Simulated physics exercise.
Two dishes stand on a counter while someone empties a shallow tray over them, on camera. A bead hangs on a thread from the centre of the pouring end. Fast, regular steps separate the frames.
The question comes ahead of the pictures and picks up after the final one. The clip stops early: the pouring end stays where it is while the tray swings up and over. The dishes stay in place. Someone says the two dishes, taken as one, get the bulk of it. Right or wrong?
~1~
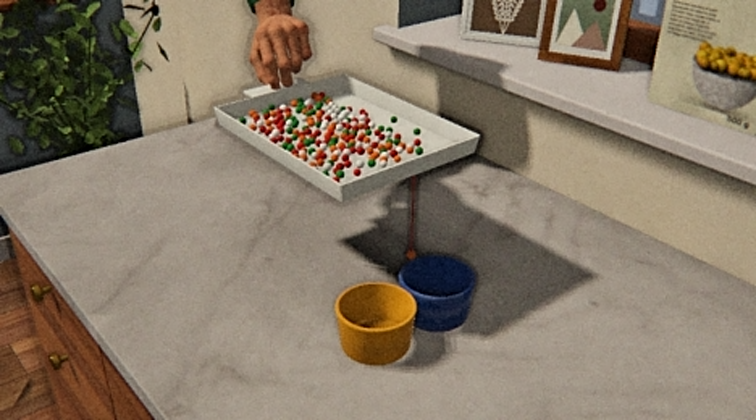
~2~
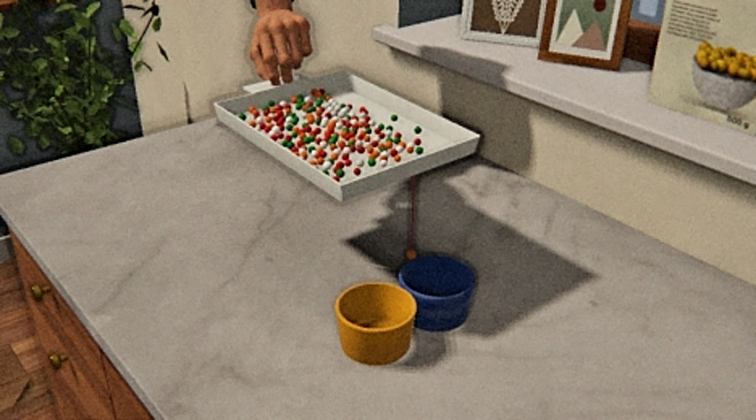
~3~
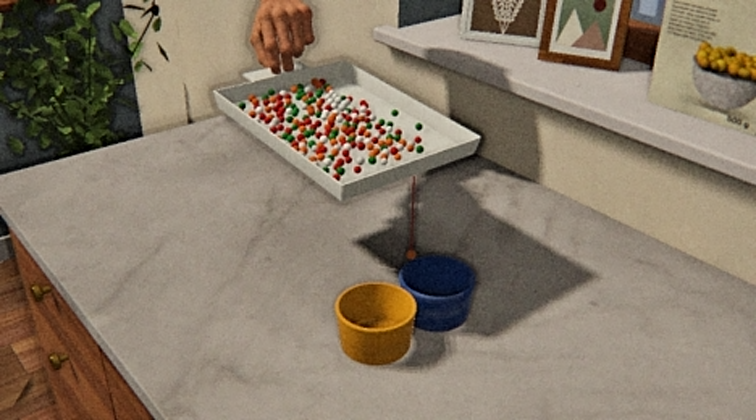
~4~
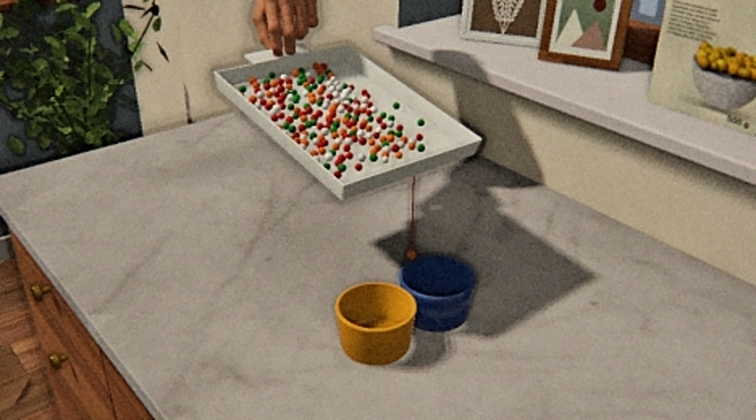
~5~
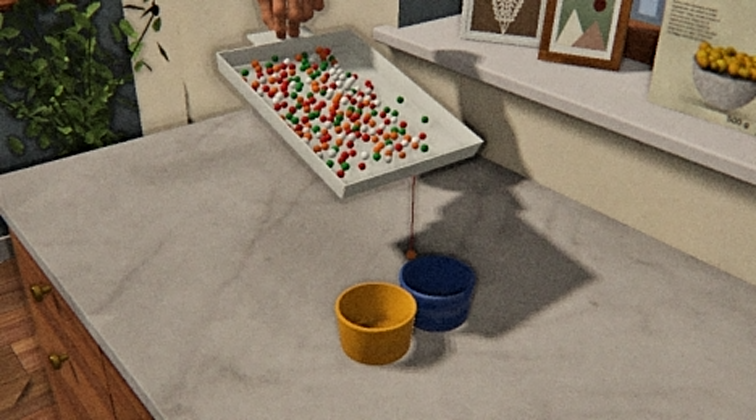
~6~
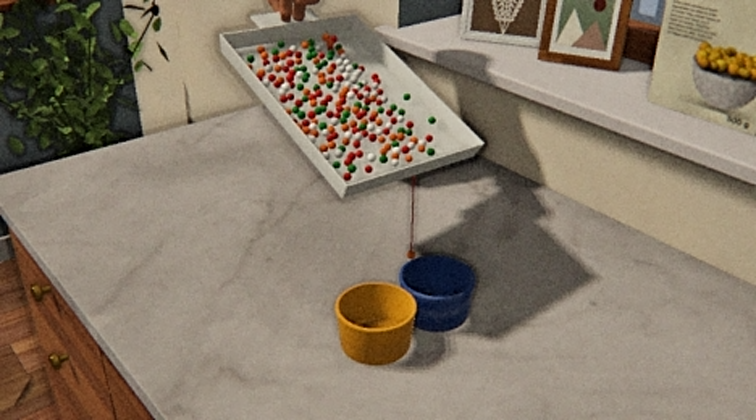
Wrong, they get less than half.
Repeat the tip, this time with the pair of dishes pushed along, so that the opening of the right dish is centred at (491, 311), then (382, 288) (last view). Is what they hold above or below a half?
Result - try one, below the halfway mark; try two, below the halfway mark.
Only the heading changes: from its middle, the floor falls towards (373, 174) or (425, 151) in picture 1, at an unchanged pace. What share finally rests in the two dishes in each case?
First heading 80 %, second heading 0 %.
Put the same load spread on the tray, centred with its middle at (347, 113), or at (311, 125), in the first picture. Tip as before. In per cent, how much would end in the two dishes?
Roughly 30 per cent, then roughly 30 per cent.
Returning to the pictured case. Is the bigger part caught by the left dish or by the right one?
I'd say more ends in the right-side one.
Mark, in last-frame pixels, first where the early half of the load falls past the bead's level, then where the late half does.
Early half (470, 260), late half (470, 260).
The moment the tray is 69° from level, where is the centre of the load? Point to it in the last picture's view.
The centre of the load shows up near (434, 163) in the last view.
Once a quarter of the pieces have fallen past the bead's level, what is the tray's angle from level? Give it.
That would be about 80 degrees from level.
Just after the last frame, tray tipped steeply; the larger part on the tray; just a few in the right dish; just a few outside both; roughly a quarter in the air.
A moment on, tray tipped past a quarter turn; about a tenth on the tray; just a few in the left dish; roughly a quarter in the right dish; roughly a third outside both; roughly a quarter in the air.
Further on, tray tipped past a quarter turn; just a few in the left dish; roughly a third in the right dish; roughly two thirds outside both.
When it is over, tray tipped past a quarter turn; just a few in the left dish; roughly a third in the right dish; roughly two thirds outside both.
